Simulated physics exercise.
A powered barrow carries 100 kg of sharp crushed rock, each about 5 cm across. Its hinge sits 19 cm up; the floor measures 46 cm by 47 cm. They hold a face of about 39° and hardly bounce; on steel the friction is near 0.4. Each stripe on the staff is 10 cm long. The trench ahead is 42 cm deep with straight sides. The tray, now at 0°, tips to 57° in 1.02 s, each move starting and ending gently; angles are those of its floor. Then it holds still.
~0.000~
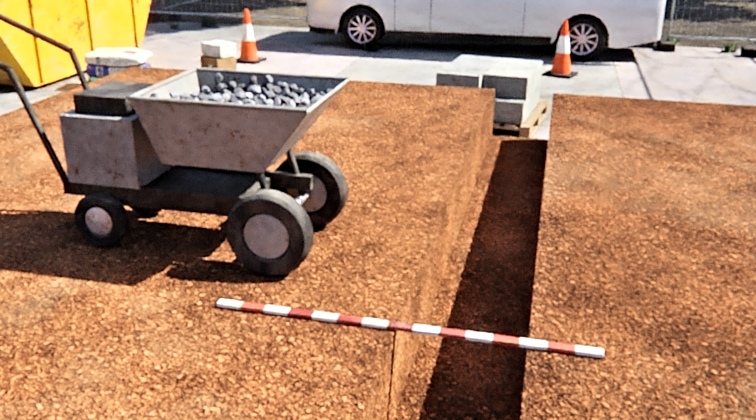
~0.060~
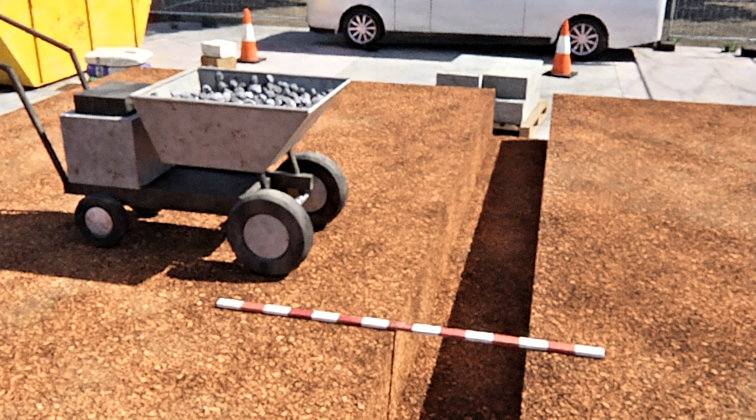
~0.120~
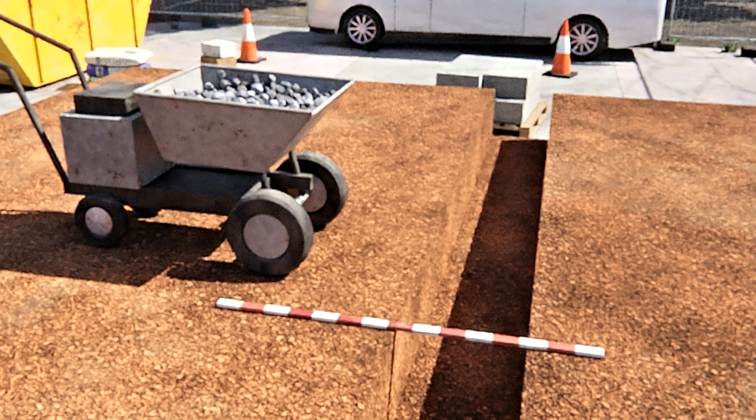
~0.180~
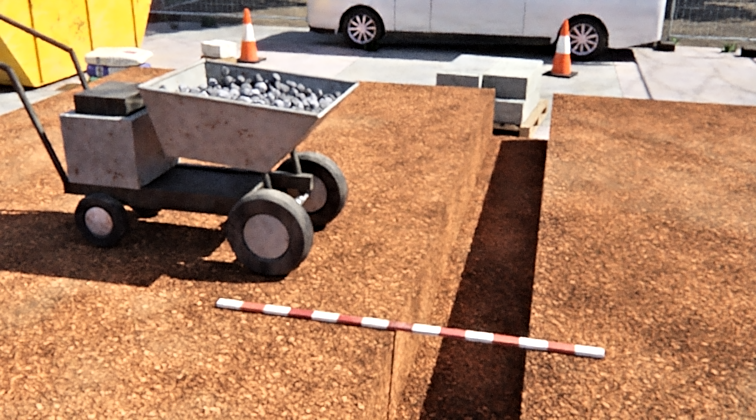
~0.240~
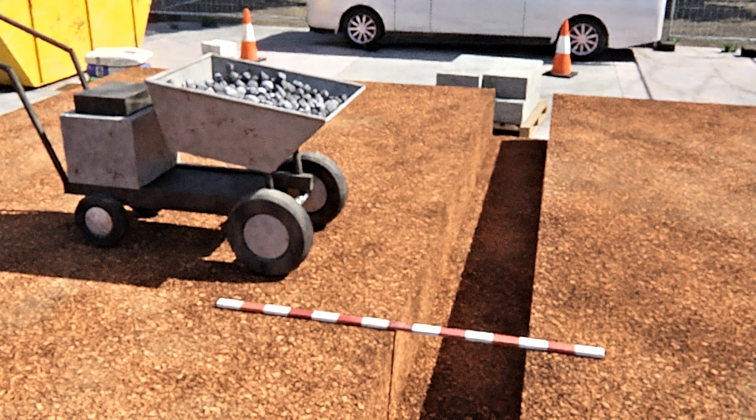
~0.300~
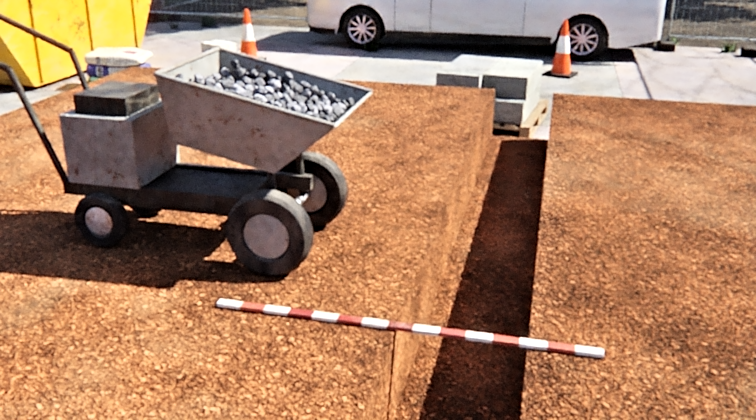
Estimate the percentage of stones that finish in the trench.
Some 20 per cent of it.
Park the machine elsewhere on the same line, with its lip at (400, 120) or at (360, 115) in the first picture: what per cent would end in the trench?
Near 15 per cent from the first place, 20 from the second.
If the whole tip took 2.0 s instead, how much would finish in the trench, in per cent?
In that case some 10 per cent.
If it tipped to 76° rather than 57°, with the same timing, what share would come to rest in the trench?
It would be near 100 per cent.
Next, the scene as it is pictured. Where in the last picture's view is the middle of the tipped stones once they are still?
Around (466, 352).
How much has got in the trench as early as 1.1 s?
Some 0 per cent.
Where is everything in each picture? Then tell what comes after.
The tray is at 0°, its lip at (308, 111); the top of the load is at (266, 87), in the first picture.
Lip at (309, 112), floor tilted 1°, highest stones at (266, 86); the stones move at 0.1 m/s on average, in the second picture.
Lip at (313, 114), floor tilted 2°, highest stones at (261, 84); the stones move at 0.3 m/s on average, in the third picture.
Lip at (319, 116), floor tilted 5°, highest stones at (255, 82); the stones move at 0.4 m/s on average, in the fourth picture.
The tray is at 8°, its lip at (326, 121); the top of the load is at (244, 79); the stones move at 0.5 m/s on average, in the fifth picture.
Lip at (335, 126), floor tilted 12°, highest stones at (232, 75); the stones move at 0.6 m/s on average, in the sixth picture.
After 0.8 s the floor is at 48°; 100 % in the tray; the foremost stones are at (383, 175).
After 1.1 s the floor is at 57°; 97 % in the tray, 1 % short of the trench, 2 % in the trench; the foremost stones are at (437, 246).
After 1.5 s the floor is at 57°; 87 % in the tray, 1 % short of the trench, 12 % in the trench; the foremost stones are at (500, 363).
After 3.4 s the floor is at 57°; 79 % in the tray, 20 % in the trench; the foremost stones are at (522, 349).
